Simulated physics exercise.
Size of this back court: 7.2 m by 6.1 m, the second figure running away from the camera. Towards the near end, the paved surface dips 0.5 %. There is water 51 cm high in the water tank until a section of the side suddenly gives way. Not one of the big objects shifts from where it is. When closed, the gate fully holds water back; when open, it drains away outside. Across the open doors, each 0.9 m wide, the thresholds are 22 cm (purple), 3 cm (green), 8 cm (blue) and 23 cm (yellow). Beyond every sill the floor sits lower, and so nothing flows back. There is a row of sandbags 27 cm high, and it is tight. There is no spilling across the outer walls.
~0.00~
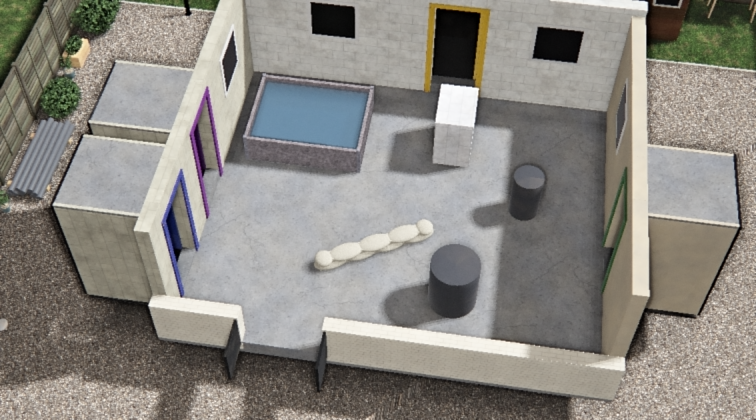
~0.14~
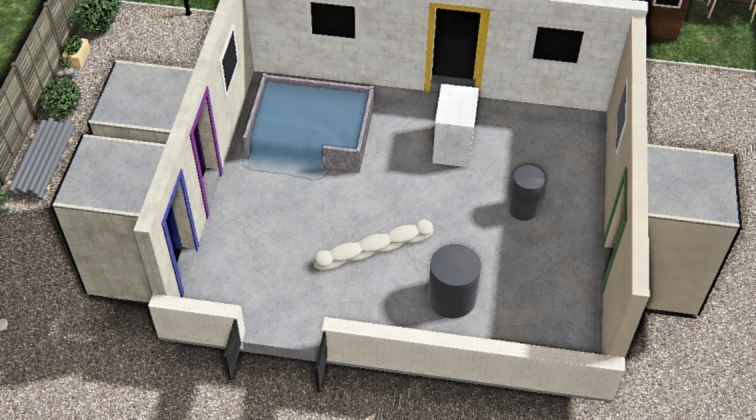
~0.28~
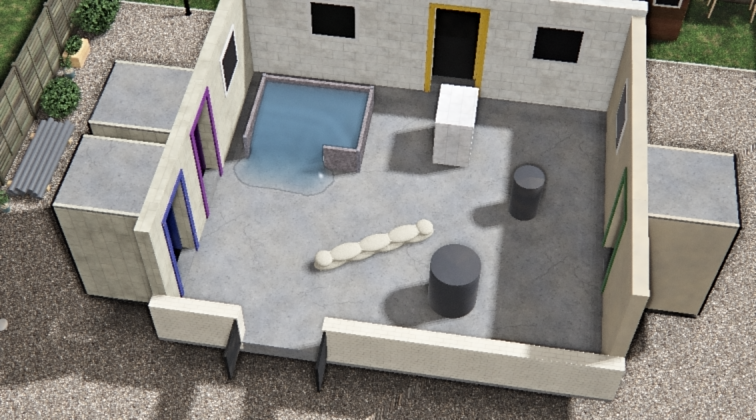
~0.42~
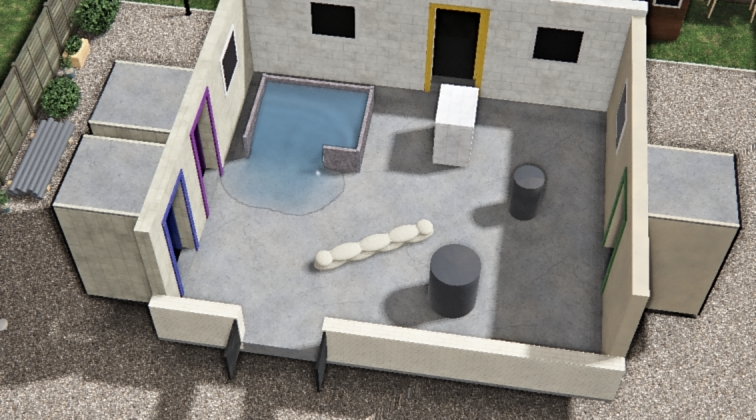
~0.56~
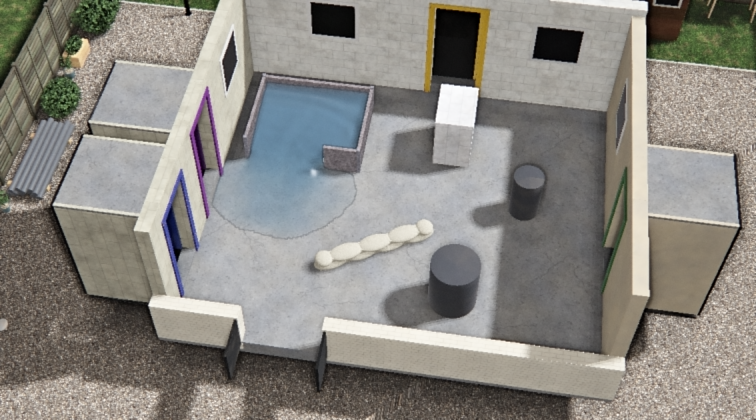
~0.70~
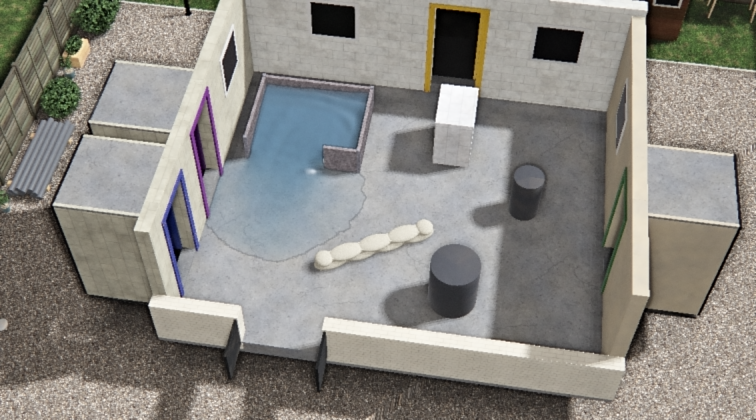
Water pours from the broken front of a tank and spreads across the grey courtyard floor.
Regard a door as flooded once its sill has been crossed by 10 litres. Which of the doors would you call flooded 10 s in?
I would call the purple door not flooded; I would call the green door not flooded; I would call the blue door flooded; I would call the yellow door not flooded.
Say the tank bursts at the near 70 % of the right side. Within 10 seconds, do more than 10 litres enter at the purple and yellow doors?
Log - purple: Threshold not reached, yellow: Threshold not reached.
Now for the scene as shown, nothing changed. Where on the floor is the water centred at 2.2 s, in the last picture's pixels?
I'd say somewhere around (277, 197).
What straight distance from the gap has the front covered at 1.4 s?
Some 3.8 m out.
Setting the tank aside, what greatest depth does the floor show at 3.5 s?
About 22 cm.
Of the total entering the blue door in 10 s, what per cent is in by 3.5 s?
Fraction in by then: Around 25 per cent.
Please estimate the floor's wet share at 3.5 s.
Roughly 30 % of the floor is wet.
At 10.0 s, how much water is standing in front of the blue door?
5.5 cm.
After 1.4 s water covers 25 % of the floor and is deepest (24 cm) near (262, 166); purple door 18 cm at the sill, 0 L in, green door not reached, blue door 8 cm at the sill, 0 L in, yellow door not reached.
After 2.2 s water covers 25 % of the floor and is deepest (36 cm) near (175, 320); purple door 18 cm at the sill, 0 L in, green door not reached, blue door 11 cm at the sill, 3 L in, yellow door not reached.
After 3.5 s water covers 30 % of the floor and is deepest (22 cm) near (175, 320); purple door 10 cm at the sill, 0 L in, green door not reached, blue door 13 cm at the sill, 17 L in, yellow door not reached.
After 6.0 s water covers 50 % of the floor and is deepest (12 cm) near (175, 320); purple door 6 cm at the sill, 0 L in, green door not reached, blue door 11 cm at the sill, 57 L in, yellow door not reached.
After 10.0 s water covers 70 % of the floor and is deepest (7 cm) near (415, 353); purple door 4 cm at the sill, 0 L in, green door 3 cm at the sill, 0 L in, blue door 5 cm at the sill, 64 L in, yellow door not reached.
